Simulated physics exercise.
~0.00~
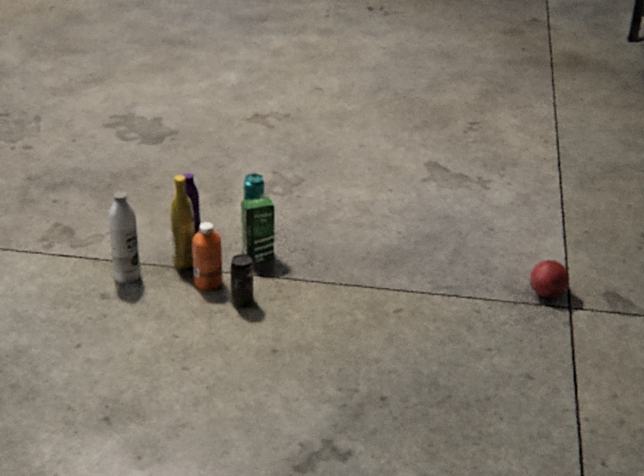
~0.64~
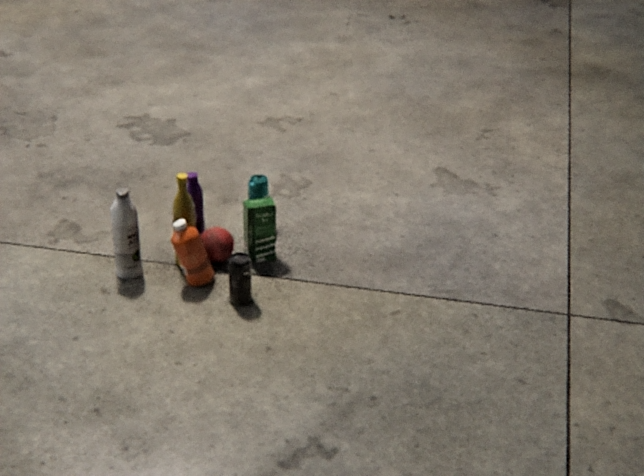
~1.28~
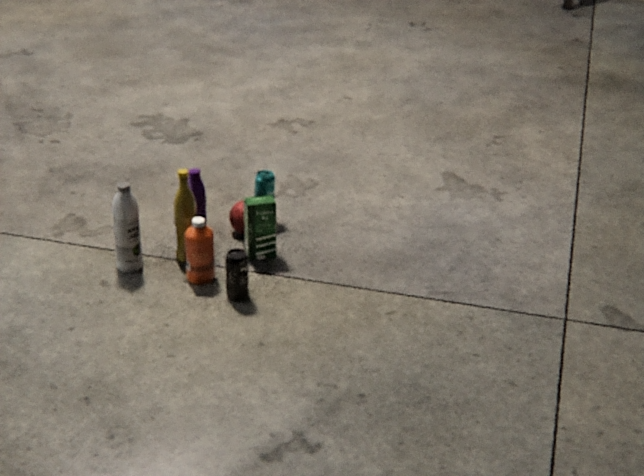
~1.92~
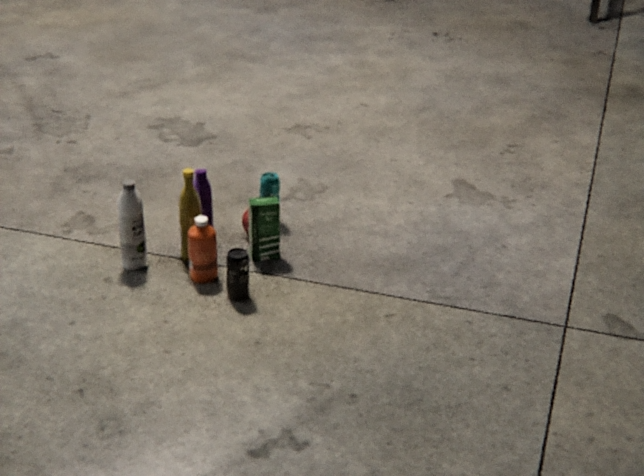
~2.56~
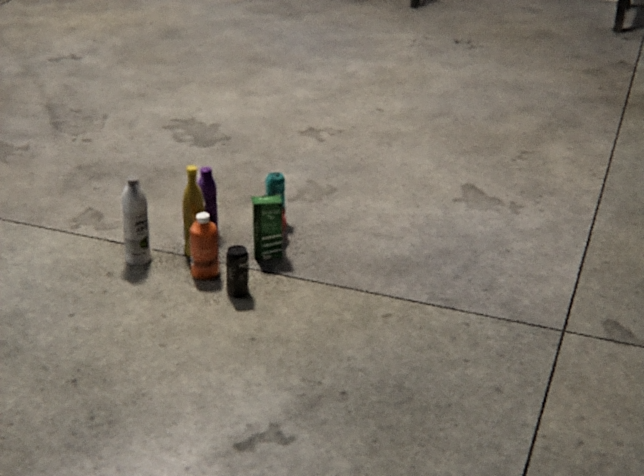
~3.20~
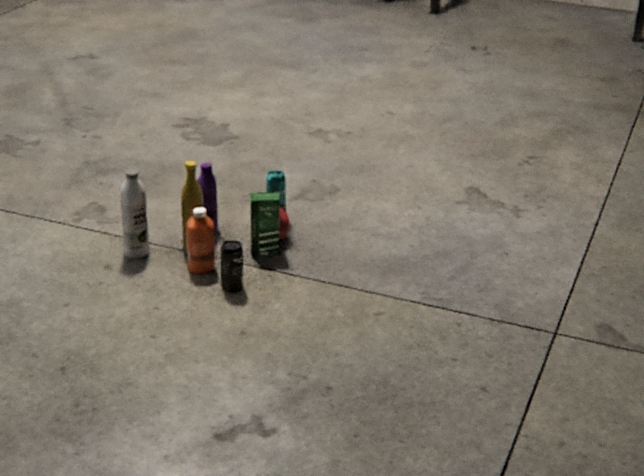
On a concrete floor, a red ball rolls left, rocks an orange bottle, and settles behind standing containers.
